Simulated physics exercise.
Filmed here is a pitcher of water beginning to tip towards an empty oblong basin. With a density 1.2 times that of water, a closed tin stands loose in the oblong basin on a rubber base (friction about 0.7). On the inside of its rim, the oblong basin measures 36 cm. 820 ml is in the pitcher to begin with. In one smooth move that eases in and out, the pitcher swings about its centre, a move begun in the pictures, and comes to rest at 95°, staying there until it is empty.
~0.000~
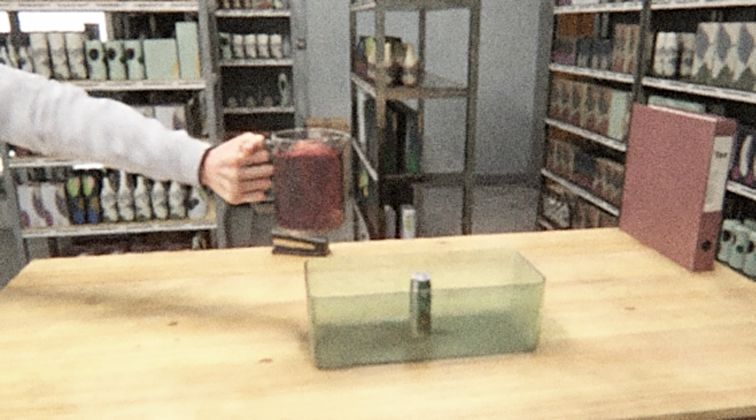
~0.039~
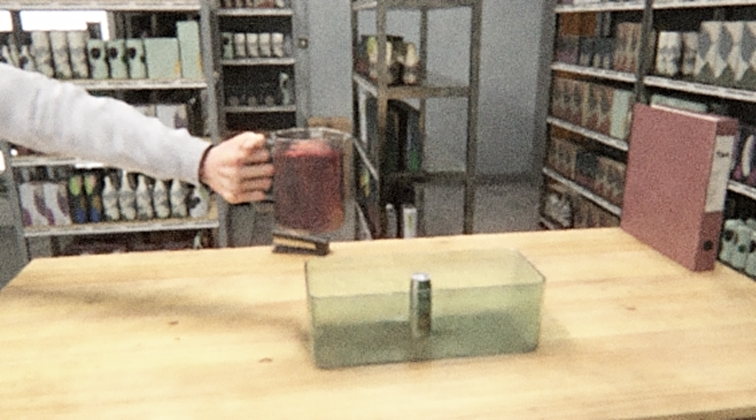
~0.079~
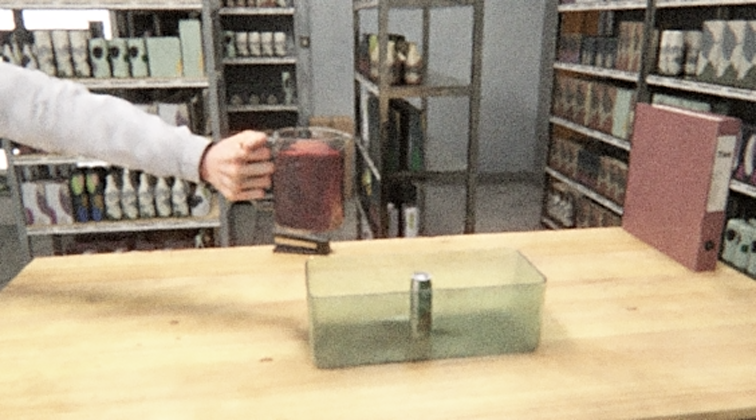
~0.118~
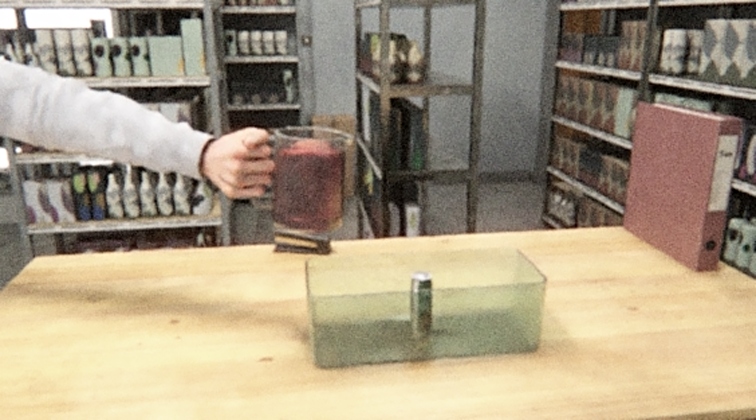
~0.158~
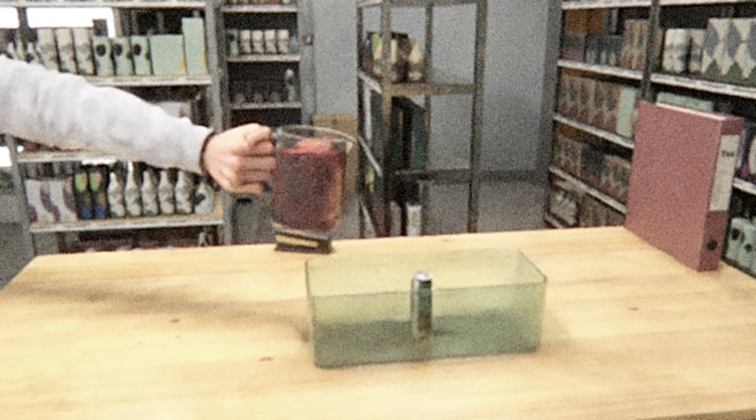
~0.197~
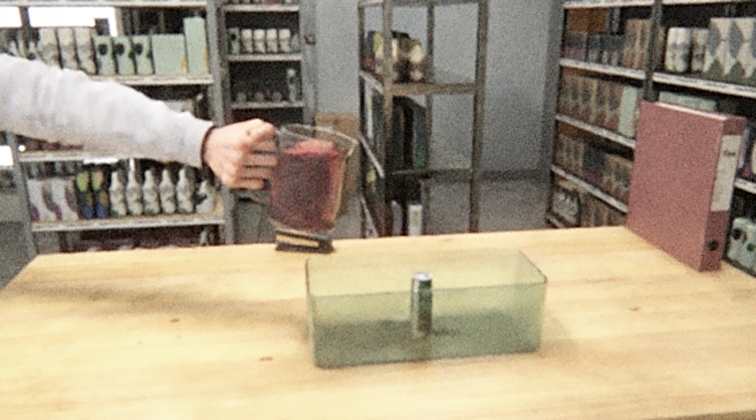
In a storage room with stocked shelves, a hand holds a pitcher of red liquid, slightly tilting it rightward near a greenish basin.
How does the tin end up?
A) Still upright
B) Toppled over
Option B: Toppled over.
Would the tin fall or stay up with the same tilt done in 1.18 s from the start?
Then it tips over.
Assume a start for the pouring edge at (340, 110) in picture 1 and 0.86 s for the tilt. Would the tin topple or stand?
Result: Tin tipped over.
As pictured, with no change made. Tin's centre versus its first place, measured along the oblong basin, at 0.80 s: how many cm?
About 0 cm.
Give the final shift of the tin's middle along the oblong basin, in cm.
Shift of tin centre: Approx. 7.5 cm.
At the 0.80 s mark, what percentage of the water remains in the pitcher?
About 46 percent.
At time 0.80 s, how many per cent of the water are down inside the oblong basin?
Close to 30 in a hundred.
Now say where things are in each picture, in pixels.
The first frame shows tilt 0°; pouring edge (350, 135); surface from (274, 149) to (341, 148); the oblong basin's rim runs from (306, 279) to (530, 265); the tin's top is at (421, 279).
The second frame shows tilt 0°; pouring edge (350, 135); surface from (274, 149) to (341, 148).
The third frame shows tilt 2°; pouring edge (352, 136); surface from (276, 148) to (342, 147).
The fourth frame shows tilt 4°; pouring edge (353, 137); surface from (277, 148) to (344, 148).
The fifth frame shows tilt 8°; pouring edge (356, 139); surface from (279, 147) to (346, 148).
The sixth frame shows tilt 12°; pouring edge (359, 143); surface from (280, 149) to (349, 148).
Then, 0.55 s in, the tilt is 67° and 87 per cent is still to pour; the tin stands where it began.
Then, 0.80 s in, the tilt is 94° and 47 per cent is still to pour; the tin stands where it began.
Then, 1.07 s in, the tilt is 95° and 16 per cent is still to pour; the tin lies on its side.
Then, 1.36 s in, the tilt is 95° and 6 per cent is still to pour; the tin lies on its side.
Finally, the tin lies on its side.
